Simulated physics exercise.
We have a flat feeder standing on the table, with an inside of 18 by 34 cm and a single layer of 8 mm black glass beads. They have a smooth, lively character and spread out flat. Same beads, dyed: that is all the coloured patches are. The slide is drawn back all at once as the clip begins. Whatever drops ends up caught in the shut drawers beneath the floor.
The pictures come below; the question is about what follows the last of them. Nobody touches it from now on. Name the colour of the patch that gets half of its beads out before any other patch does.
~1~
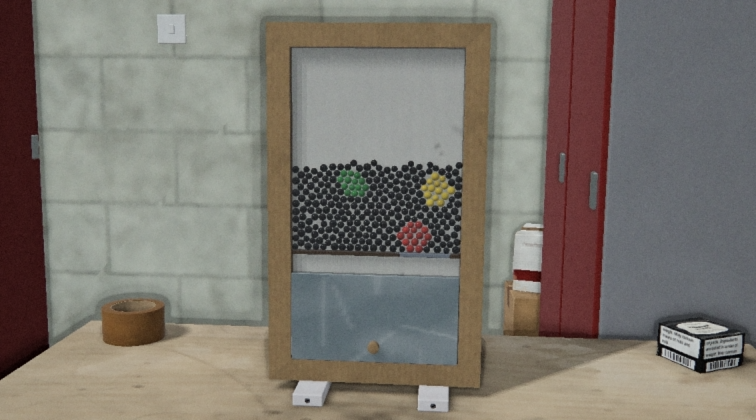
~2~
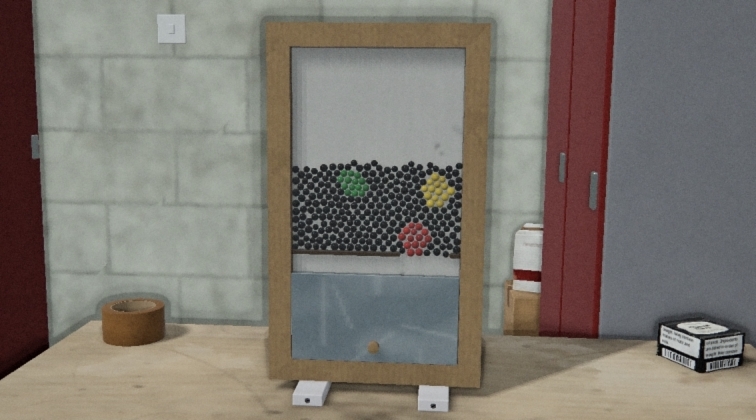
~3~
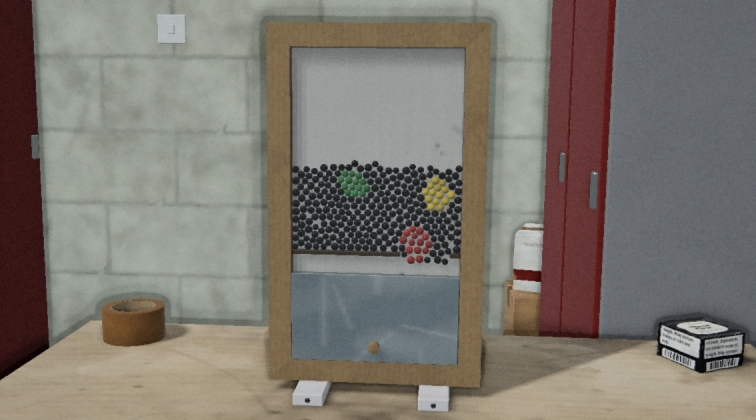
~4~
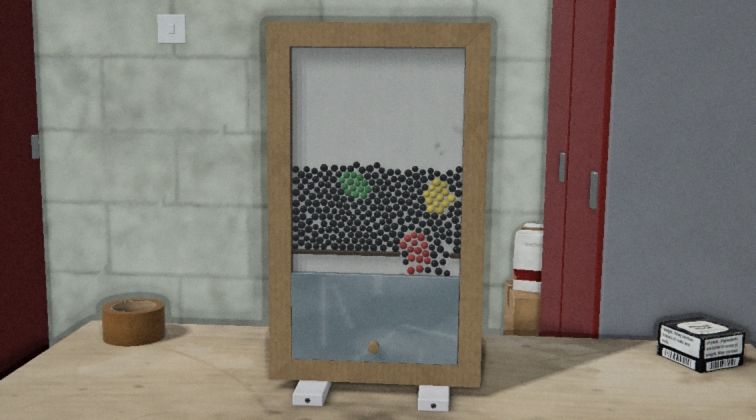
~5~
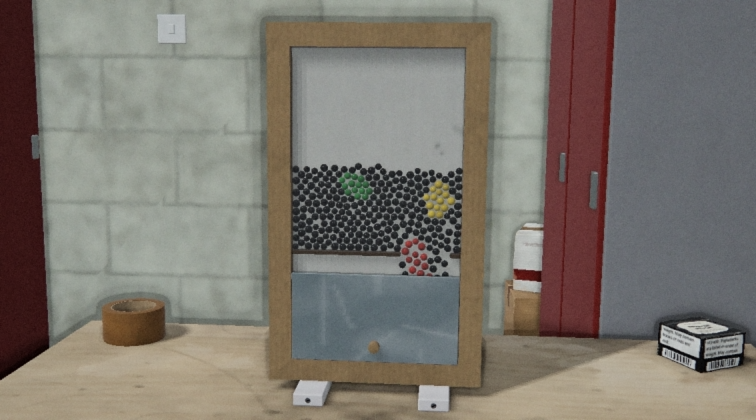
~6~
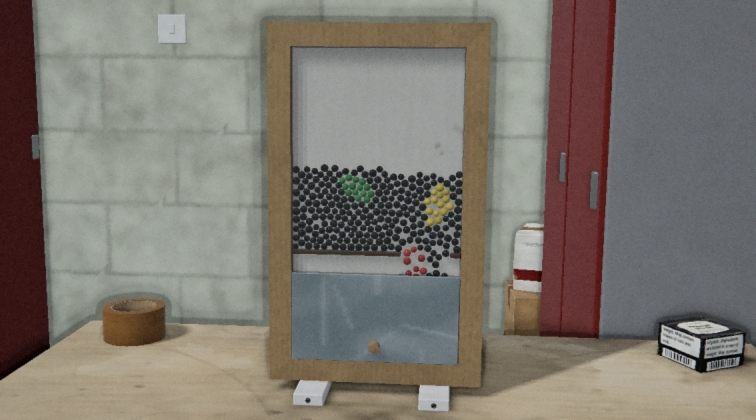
The red patch gets there first.
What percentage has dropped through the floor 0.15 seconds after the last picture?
I'd guess near 30 in a hundred.
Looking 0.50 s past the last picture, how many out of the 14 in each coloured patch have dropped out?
Tally by patch: Green = 12, red = 14, yellow = 14.
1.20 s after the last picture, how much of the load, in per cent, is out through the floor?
About 80 %.
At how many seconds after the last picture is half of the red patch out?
Around 0.0 seconds.
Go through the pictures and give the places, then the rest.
The first frame shows about 280 beads; beads centred (379, 206); green patch (353, 184); red patch (415, 237); yellow patch (437, 190); slide (396, 254) to (454, 256).
The second frame shows beads centred (380, 206); 0 out.
The third frame shows beads centred (376, 213); 6 out.
The fourth frame shows beads centred (378, 215); 11 out.
The fifth frame shows beads centred (375, 209); 21 out.
The sixth frame shows beads centred (377, 212); 26 out; green patch (357, 189); red patch (415, 260); yellow patch (438, 204).
Then, 0.15 s after the last picture, 30 % are out; out of 14, green 0, red 14, yellow 6.
Then, 0.50 s after the last picture, 65 % are out; out of 14, green 12, red 14, yellow 14.
Then, 1.20 s after the last picture, 80 % are out; out of 14, green 14, red 14, yellow 14.
All still 3.1 s after it, 85 % are out; out of 14, green 14, red 14, yellow 14; half out at green 0.45 s, red 0.02 s, yellow 0.17 s.
